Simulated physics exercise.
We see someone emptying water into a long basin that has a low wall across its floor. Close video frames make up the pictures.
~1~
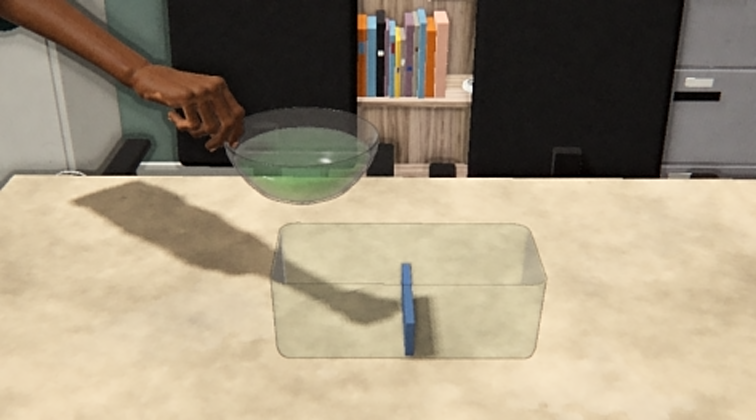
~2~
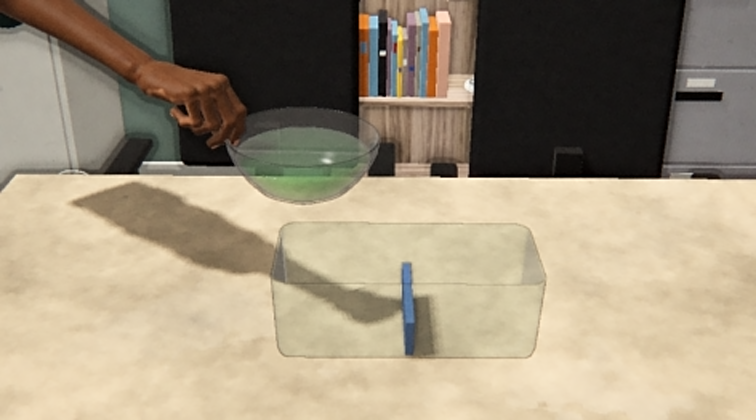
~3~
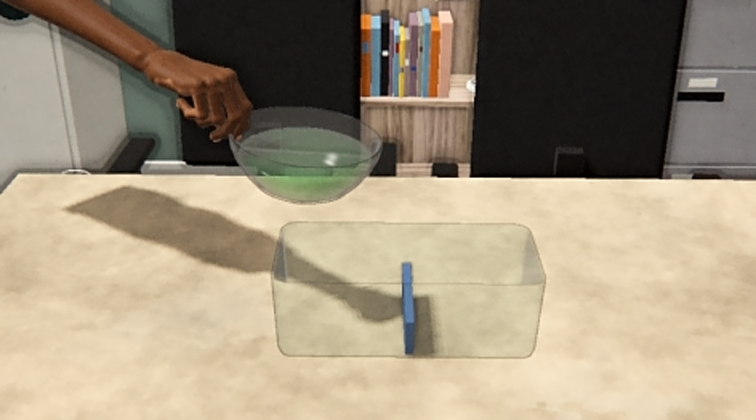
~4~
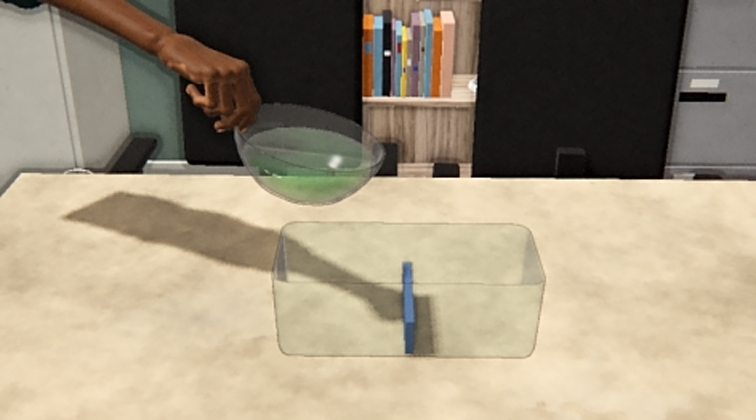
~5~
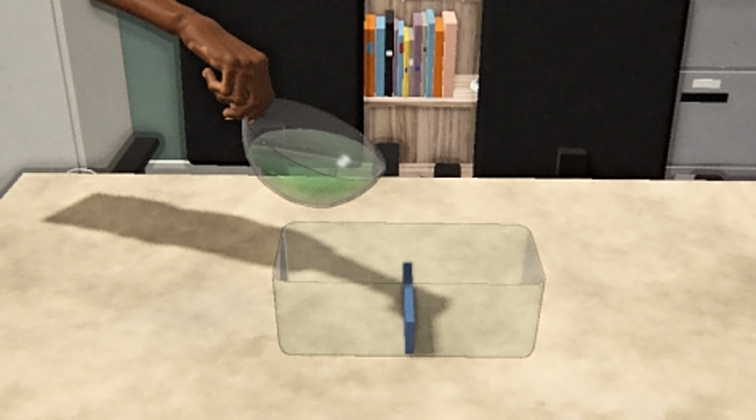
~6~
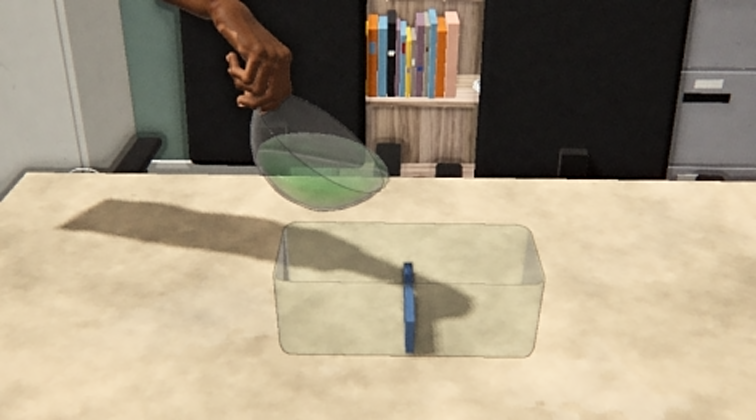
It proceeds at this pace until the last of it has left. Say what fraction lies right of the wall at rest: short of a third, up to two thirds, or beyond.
Sits mid-range.
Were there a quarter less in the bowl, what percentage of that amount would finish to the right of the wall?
My estimate is about 35 percent.
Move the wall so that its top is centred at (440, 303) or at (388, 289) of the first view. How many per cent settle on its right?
In order, near 30 and 60 in a hundred.
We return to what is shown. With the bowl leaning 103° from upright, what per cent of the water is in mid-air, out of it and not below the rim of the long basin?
Estimated at 15 per cent or so.
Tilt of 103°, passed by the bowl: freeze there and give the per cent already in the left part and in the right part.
The left part holds close to 40 per cent, the right part close to 40.
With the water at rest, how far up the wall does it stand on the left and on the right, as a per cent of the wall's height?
The left reaches some 30 %, the right about 30 %.
A moment on, the bowl is tipped right over and 3 per cent is still to pour, 40 is left of the wall and 42 right of it.
Next, the bowl is tipped right over and 0 per cent is still to pour, 50 is left of the wall and 36 right of it.
Then the bowl is tipped right over and 0 per cent is still to pour, 54 is left of the wall and 41 right of it.
Later the bowl is tipped right over and 0 per cent is still to pour, 54 is left of the wall and 41 right of it.
At rest 54 per cent lies left of the wall, 41 right of it and 5 outside.
